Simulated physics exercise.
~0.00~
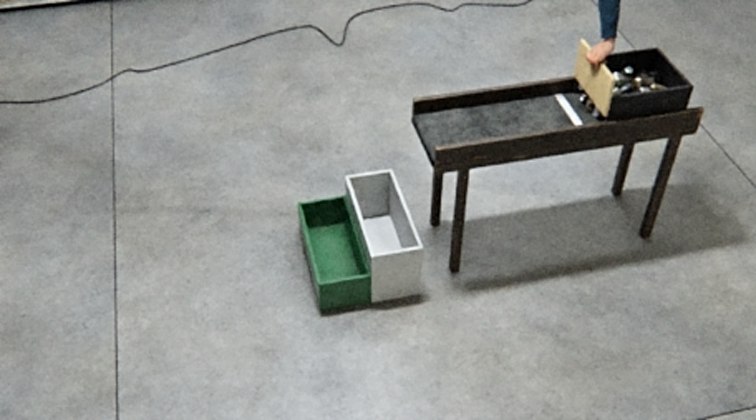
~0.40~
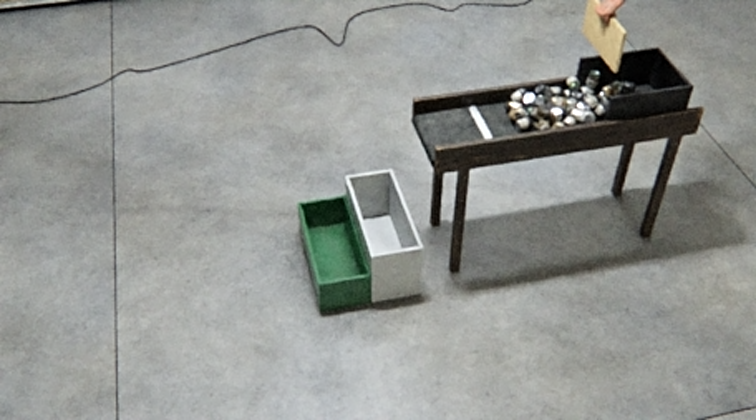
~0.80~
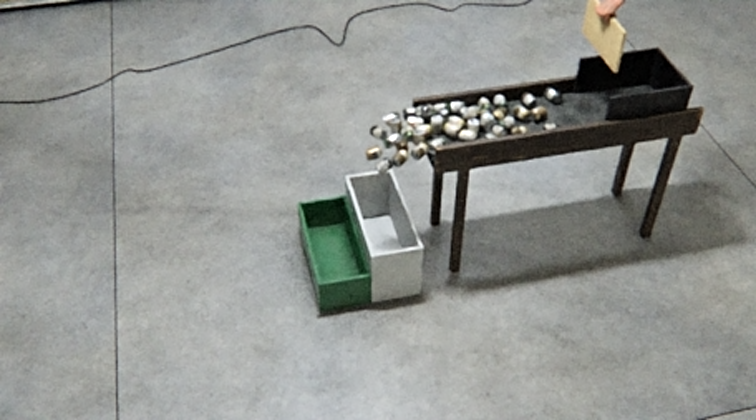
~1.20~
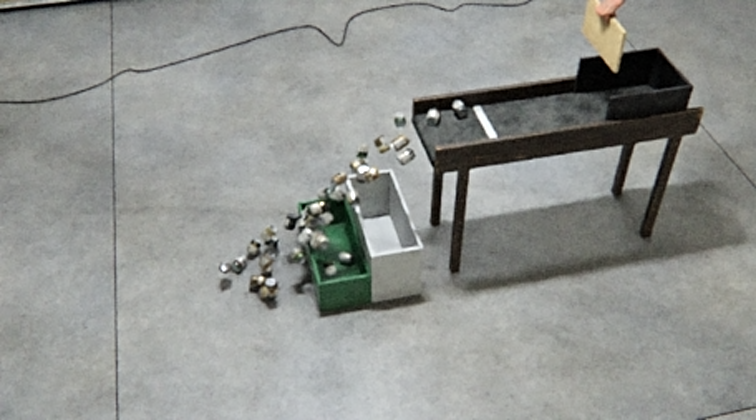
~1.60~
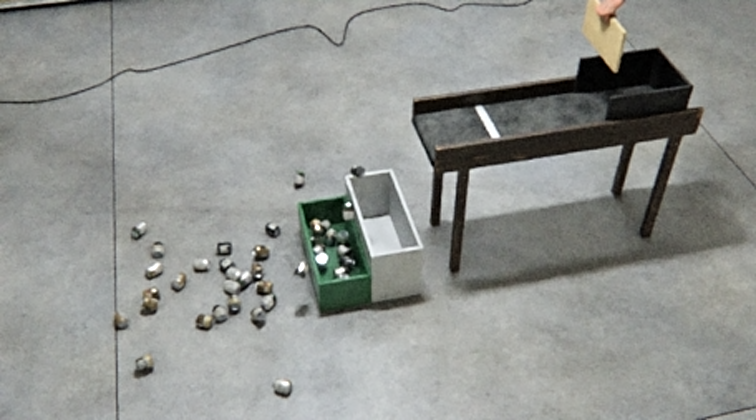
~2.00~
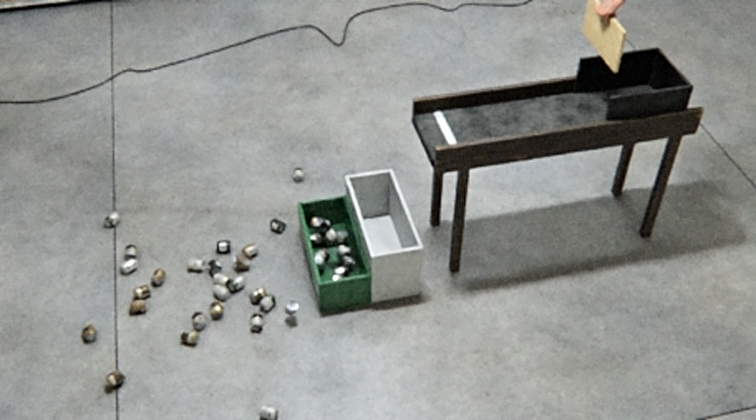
On a concrete floor, mini cans riding a belt from a black pen, some dropping into a green tub, most scattering beyond.
